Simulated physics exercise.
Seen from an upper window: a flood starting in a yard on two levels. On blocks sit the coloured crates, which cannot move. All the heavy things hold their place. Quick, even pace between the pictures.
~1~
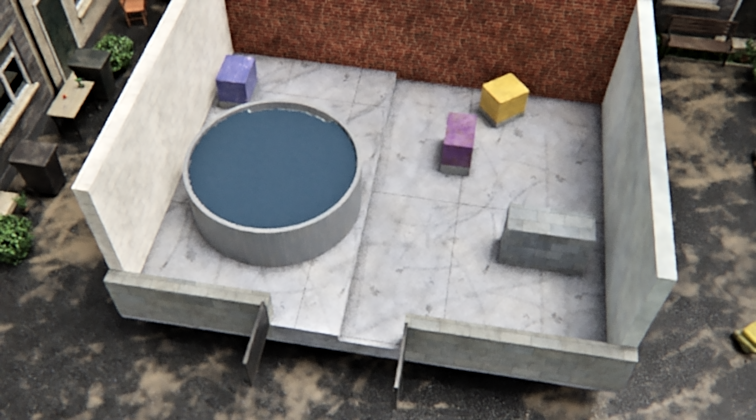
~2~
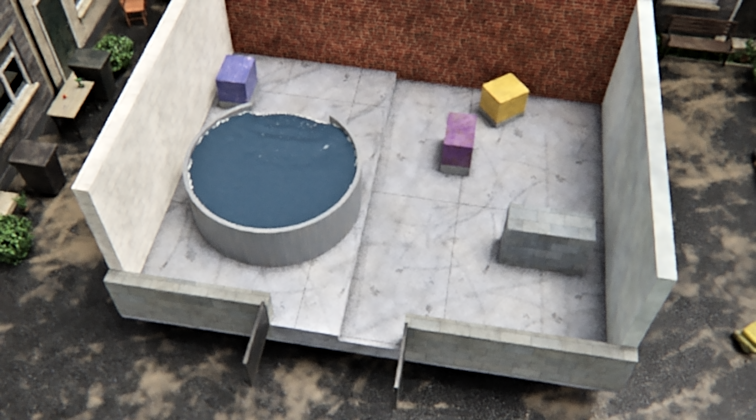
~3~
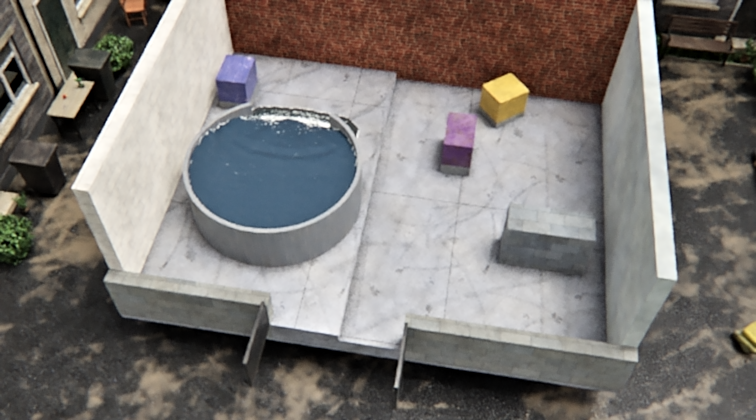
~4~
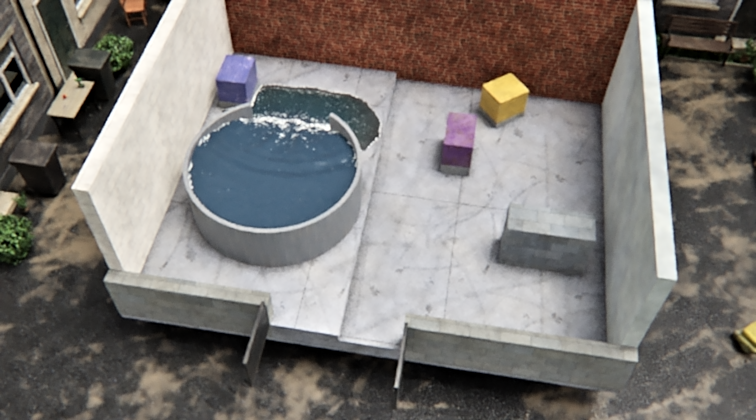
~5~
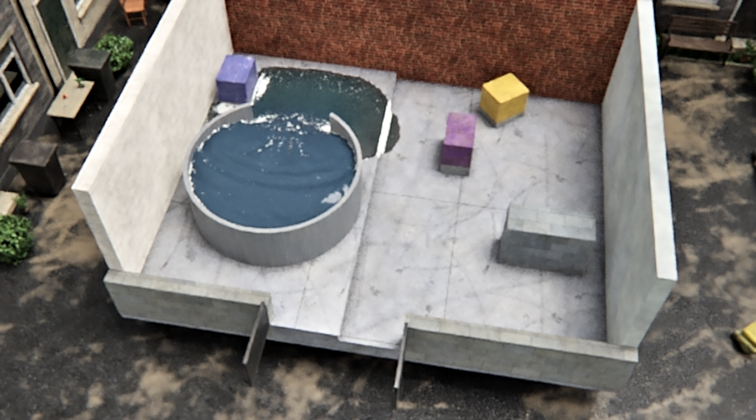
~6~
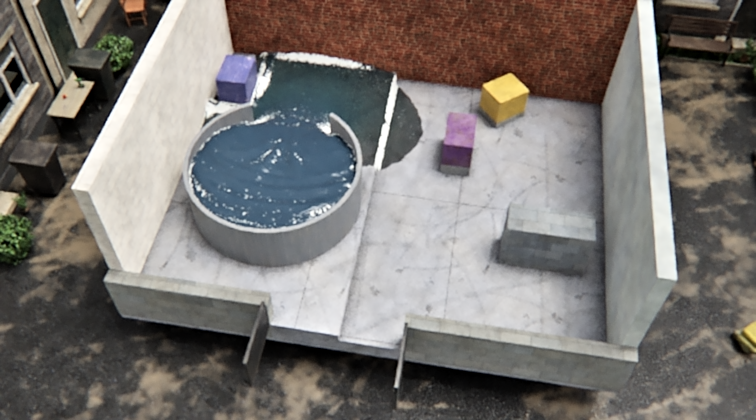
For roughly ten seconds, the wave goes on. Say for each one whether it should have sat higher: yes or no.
Purple crate - yes; yellow crate - yes; blue crate - yes.
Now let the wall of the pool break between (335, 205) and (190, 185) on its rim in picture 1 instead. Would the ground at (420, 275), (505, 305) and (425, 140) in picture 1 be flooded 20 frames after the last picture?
Spot one inundated, spot two inundated, spot three spared.
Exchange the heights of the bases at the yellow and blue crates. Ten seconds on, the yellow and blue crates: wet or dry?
Result - yellow crate: Hit; blue crate: Hit.
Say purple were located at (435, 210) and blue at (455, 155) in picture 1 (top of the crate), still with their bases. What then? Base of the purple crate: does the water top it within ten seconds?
As for the purple crate, it stays clear.
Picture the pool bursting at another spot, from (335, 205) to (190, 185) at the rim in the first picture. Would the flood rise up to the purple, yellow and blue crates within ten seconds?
Result: Purple is left untouched, yellow gets overtopped, blue gets overtopped.
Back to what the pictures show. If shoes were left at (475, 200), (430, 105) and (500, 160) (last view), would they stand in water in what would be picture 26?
First inundated, second inundated, third inundated.
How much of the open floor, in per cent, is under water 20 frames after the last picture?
The answer is around 60 per cent.
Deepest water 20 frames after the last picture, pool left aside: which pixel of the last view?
Point to roughly (481, 106).
A moment on, water covers 25 % of the floor; the purple crate water round its plinth, the yellow crate water round its plinth, the blue crate water round its plinth.
Next, water covers 30 % of the floor; the purple crate water round its plinth, the yellow crate water round its plinth, the blue crate water round its plinth.
Then, water covers 60 % of the floor; the purple crate water round its plinth, the yellow crate water round its plinth, the blue crate water round its plinth.
Later, water covers 95 % of the floor; the purple crate water round its plinth, the yellow crate water round its plinth, the blue crate water round its plinth.
In the end, water covers 100 % of the floor; the purple crate was topped, the yellow crate was topped, the blue crate was topped.
